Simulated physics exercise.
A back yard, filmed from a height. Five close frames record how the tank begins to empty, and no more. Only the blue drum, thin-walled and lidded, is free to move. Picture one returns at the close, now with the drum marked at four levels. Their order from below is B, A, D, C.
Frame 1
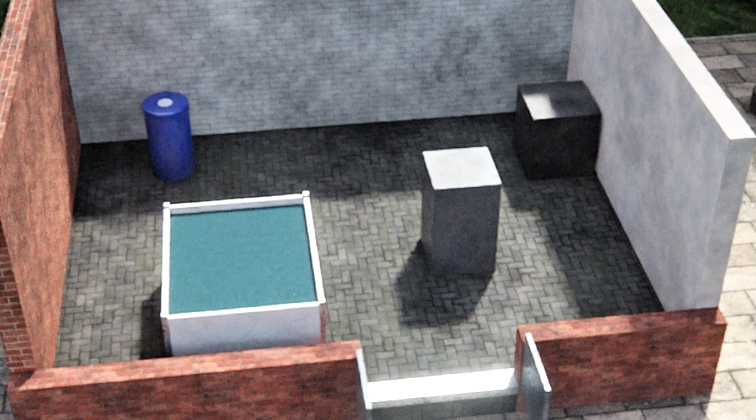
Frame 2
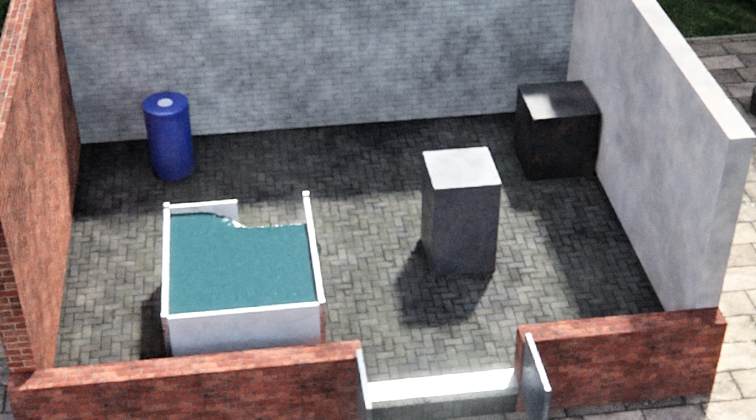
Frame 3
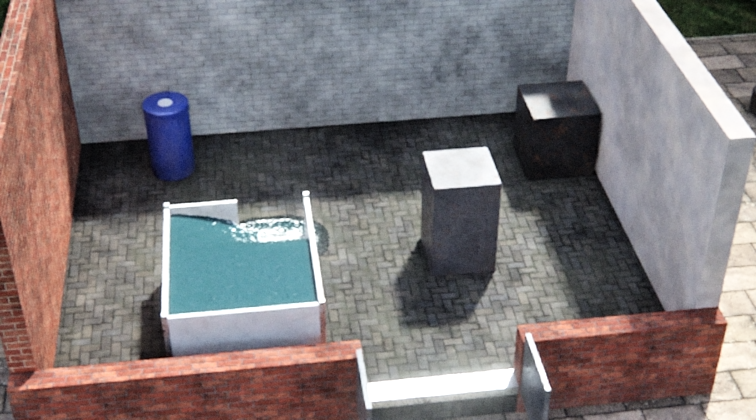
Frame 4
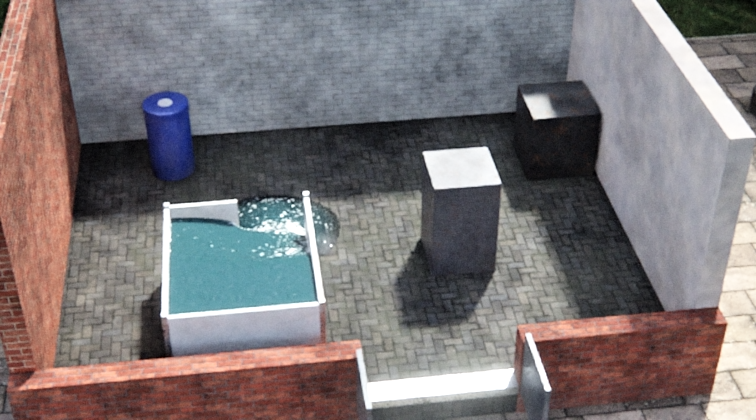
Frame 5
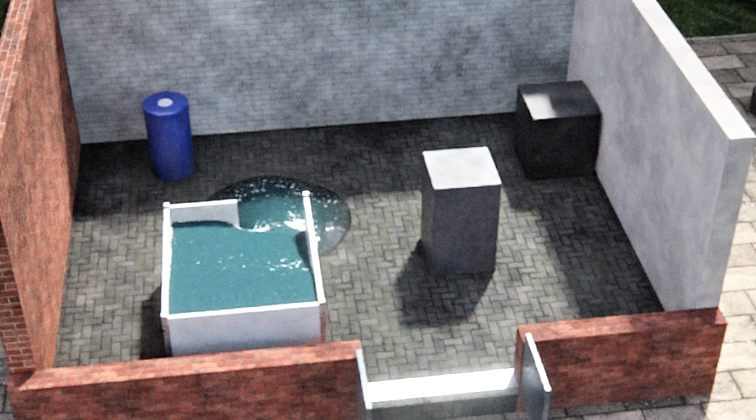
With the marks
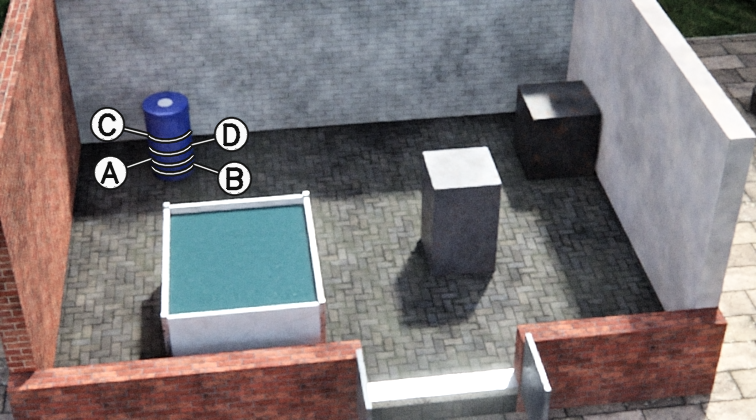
Teal water drops away from the far edge of a full, white-rimmed tank at the left of a paved yard, seen from a height by a still camera. A blue drum stands behind it, a grey block and a black box stand to the right, and brick and pale walls surround them. Water pours through a gap in the tank's far side, foaming and spreading across the paving, while the drum stays still.
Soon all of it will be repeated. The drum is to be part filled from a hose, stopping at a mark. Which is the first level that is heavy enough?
I would pick level A.
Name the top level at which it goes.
B.
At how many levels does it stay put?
Three.
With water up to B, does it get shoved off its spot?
Yes.
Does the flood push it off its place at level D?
No.
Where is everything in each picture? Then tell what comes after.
In the first frame, lid of the blue drum at (165, 103); tank full, its middle at (241, 259); open gate at (439, 337).
In the second frame, water covers 1 % of the ground, mostly out of sight from here.
In the third frame, water covers 3 % of the ground, mostly out of sight from here.
In the fourth frame, water covers 5 % of the ground, mostly out of sight from here.
In the fifth frame, lid of the blue drum at (165, 103); 8 % of the ground under water, its edge towards the drum at (240, 186).
In white, A at (171, 165); B at (173, 173); C at (168, 141); D at (170, 154); from the bottom up B, A, D, C.
With A, it does not move.
With B, it is pushed about 3 times its own width away.
With C, it does not move.
With D, it does not move.
